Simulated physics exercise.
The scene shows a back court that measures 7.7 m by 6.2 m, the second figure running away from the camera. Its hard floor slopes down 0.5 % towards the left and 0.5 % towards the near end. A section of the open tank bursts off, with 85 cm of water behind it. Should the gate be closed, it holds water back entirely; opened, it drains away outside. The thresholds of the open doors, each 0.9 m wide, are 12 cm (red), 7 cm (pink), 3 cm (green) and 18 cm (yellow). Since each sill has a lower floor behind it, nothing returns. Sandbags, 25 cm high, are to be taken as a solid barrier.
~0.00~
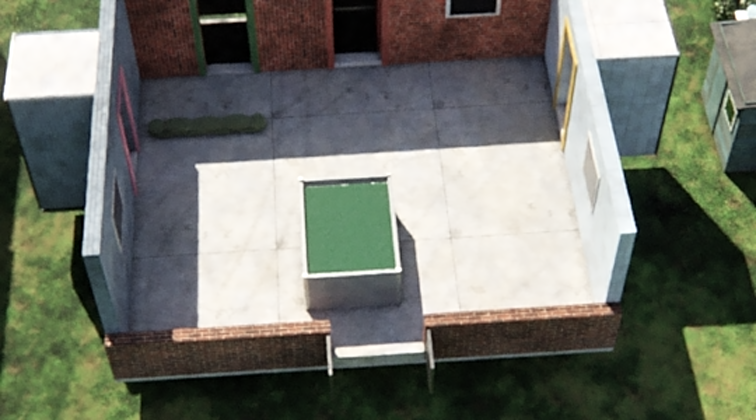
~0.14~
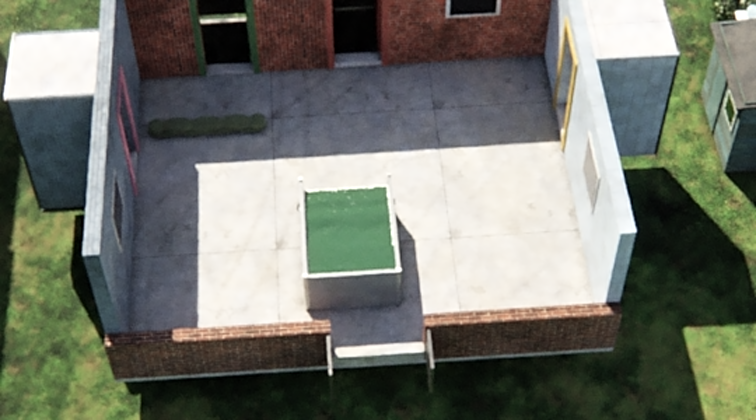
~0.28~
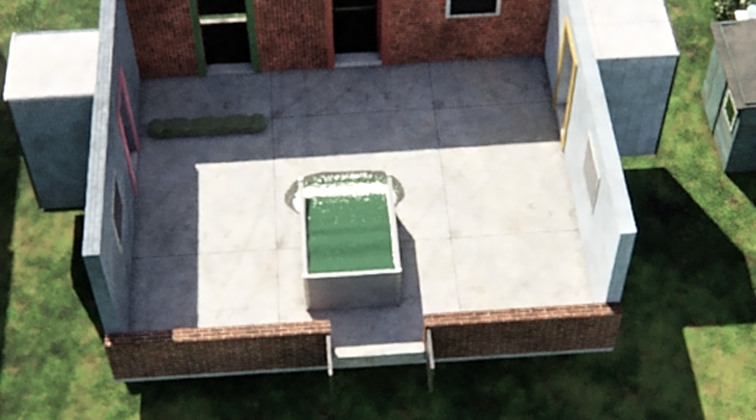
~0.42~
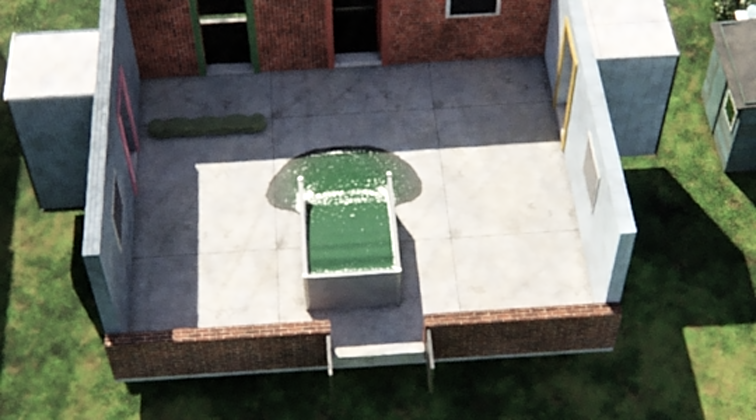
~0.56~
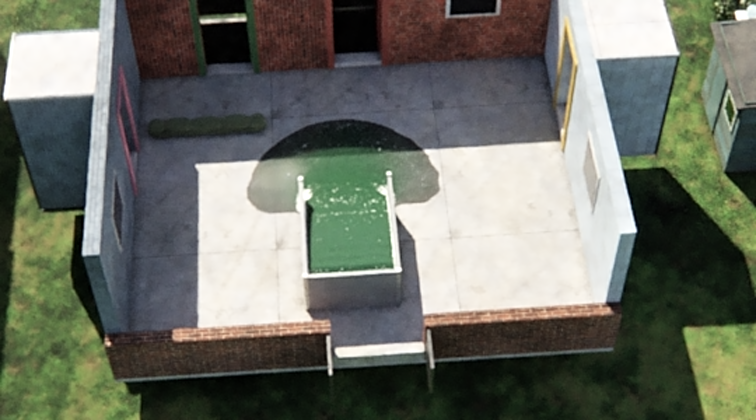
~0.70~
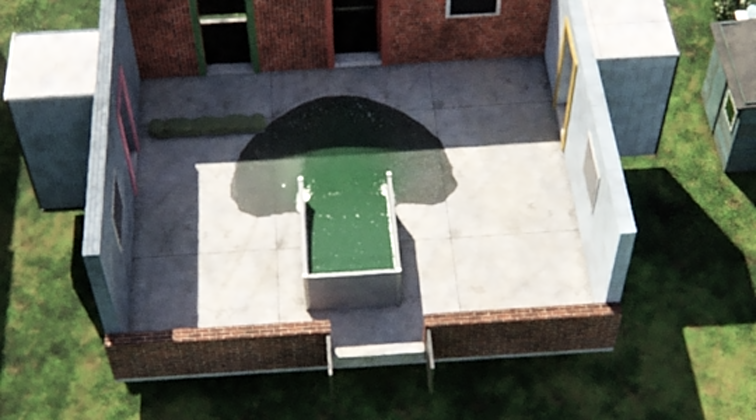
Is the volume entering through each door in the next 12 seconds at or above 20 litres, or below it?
The red door overtops the limit, the pink door overtops the limit, the green door overtops the limit, the yellow door remains shy of the limit.
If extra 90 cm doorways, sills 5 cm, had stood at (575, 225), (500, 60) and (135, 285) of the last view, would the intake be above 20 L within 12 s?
Taking them in order, the first gets too little, the second enough and the third too little.
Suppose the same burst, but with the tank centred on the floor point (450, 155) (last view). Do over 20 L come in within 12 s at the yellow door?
Yellow: Within limit.
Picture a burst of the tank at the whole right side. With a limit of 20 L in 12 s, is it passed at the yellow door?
Yellow: Falls short.
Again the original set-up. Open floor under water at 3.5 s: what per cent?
Roughly 45 percent.
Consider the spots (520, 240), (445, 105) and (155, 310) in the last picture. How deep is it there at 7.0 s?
I'd read it as roughly 3, 6 and 2 cm, in that order.
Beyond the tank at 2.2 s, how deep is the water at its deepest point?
It gets to some 32 cm.
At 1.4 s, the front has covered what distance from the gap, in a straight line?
I'd say around 4.0 m from the gap.
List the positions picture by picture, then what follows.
The open tank at (348, 227) is whole and still, 85 cm deep, in the first picture.
Water pours out on the open tank's far side and has run 0.8 m, to a hidden place; typically 7 cm deep outside, 85 cm at the open tank's back, in the second picture.
The front is at (299, 183), 1.1 m from the gap on the open tank's far side; 1.3 m2 of floor is under water; 85 cm left at the back of the open tank, in the third picture.
Water pours out on the open tank's far side and has run 1.5 m, to (298, 160); typically 11 cm deep outside, 78 cm at the open tank's back, in the fourth picture.
The front is at (358, 123), 2.1 m from the gap on the open tank's far side; 5.0 m2 of floor is under water; 72 cm left at the back of the open tank, in the fifth picture.
The front is at (321, 101), 2.7 m from the gap on the open tank's far side; 7.2 m2 of floor is under water; 73 cm left at the back of the open tank, in the sixth picture.
After 1.4 s water covers 30 % of the floor and is deepest (35 cm) near (322, 71); red door 9 cm at the sill, 43 L in, pink door not reached, green door not reached, yellow door not reached.
After 2.2 s water covers 40 % of the floor and is deepest (32 cm) near (284, 80); red door 30 cm at the sill, 143 L in, pink door 11 cm at the sill, 1 L in, green door 14 cm at the sill, 32 L in, yellow door not reached.
After 3.5 s water covers 45 % of the floor and is deepest (23 cm) near (540, 65); red door 17 cm at the sill, 224 L in, pink door 11 cm at the sill, 31 L in, green door 9 cm at the sill, 86 L in, yellow door 8 cm at the sill, 0 L in.
After 7.0 s water covers 85 % of the floor and is deepest (12 cm) near (159, 123); red door 5 cm at the sill, 234 L in, pink door 4 cm at the sill, 46 L in, green door 8 cm at the sill, 141 L in, yellow door 7 cm at the sill, 0 L in.
After 12.0 s water covers 95 % of the floor and is deepest (8 cm) near (129, 358); red door 3 cm at the sill, 235 L in, pink door 4 cm at the sill, 46 L in, green door 4 cm at the sill, 175 L in, yellow door 2 cm at the sill, 0 L in.
